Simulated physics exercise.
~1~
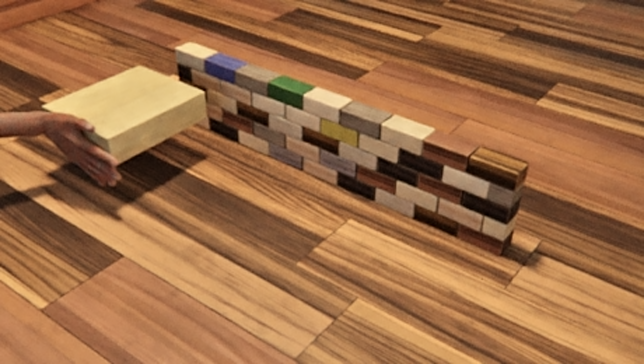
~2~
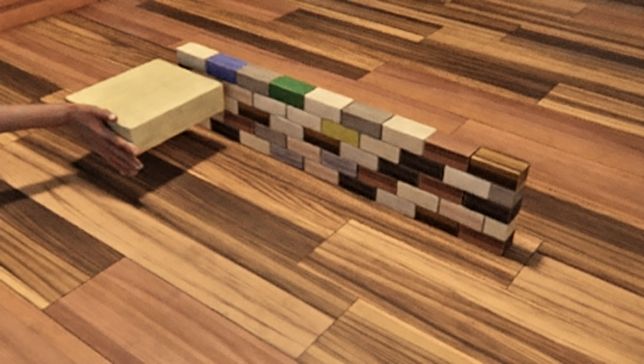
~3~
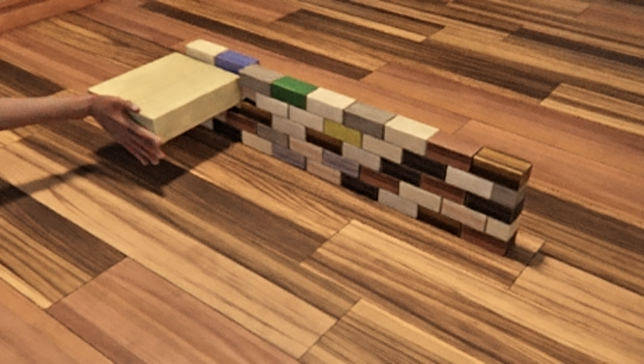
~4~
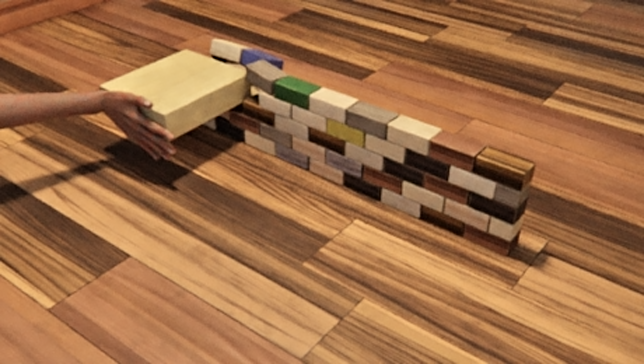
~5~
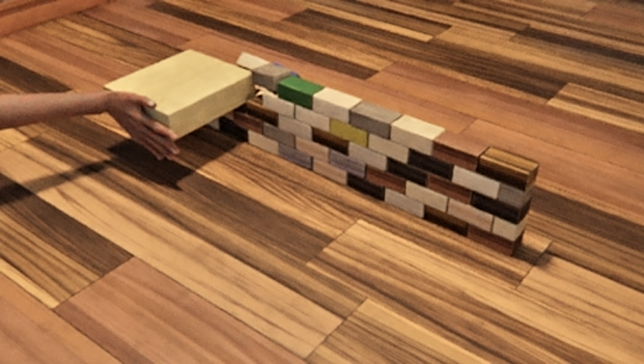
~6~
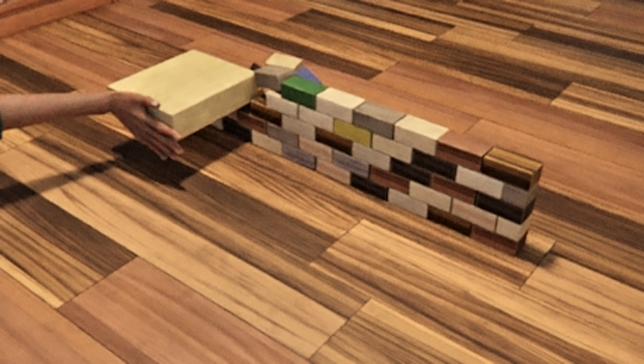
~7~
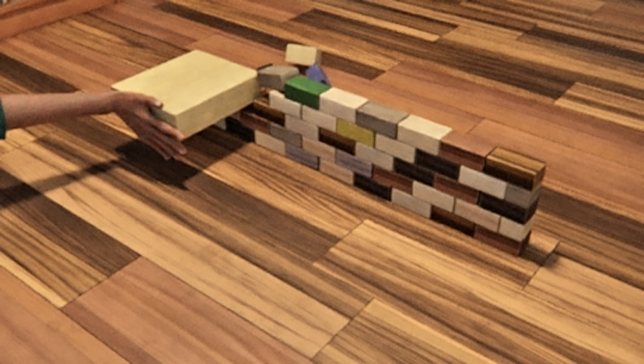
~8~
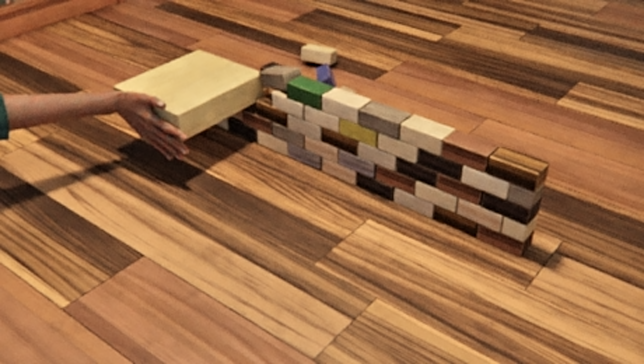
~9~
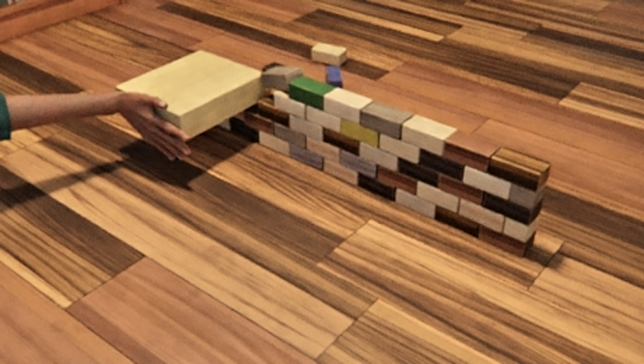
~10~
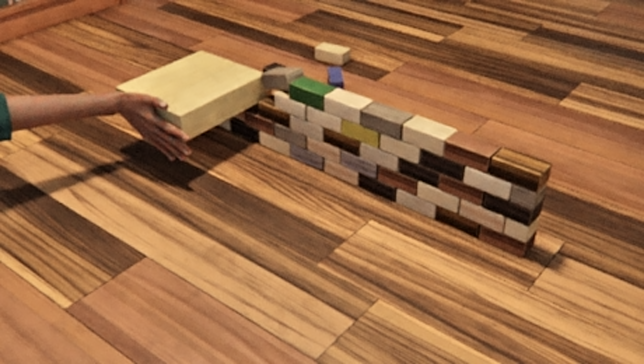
At first, a hand holds a thick, pale block of wood level beside the left end of a low wall of small wooden bricks standing on a wood floor. The hand pushes the block into that end, and the top bricks there begin to shift. The cream brick at the corner and the blue one beside it tilt, then tumble off behind the wall. The hand stops and holds the block still against the gap. The cream and blue bricks come to rest on the floor behind, while the green and yellow bricks and most of the wall stay standing.
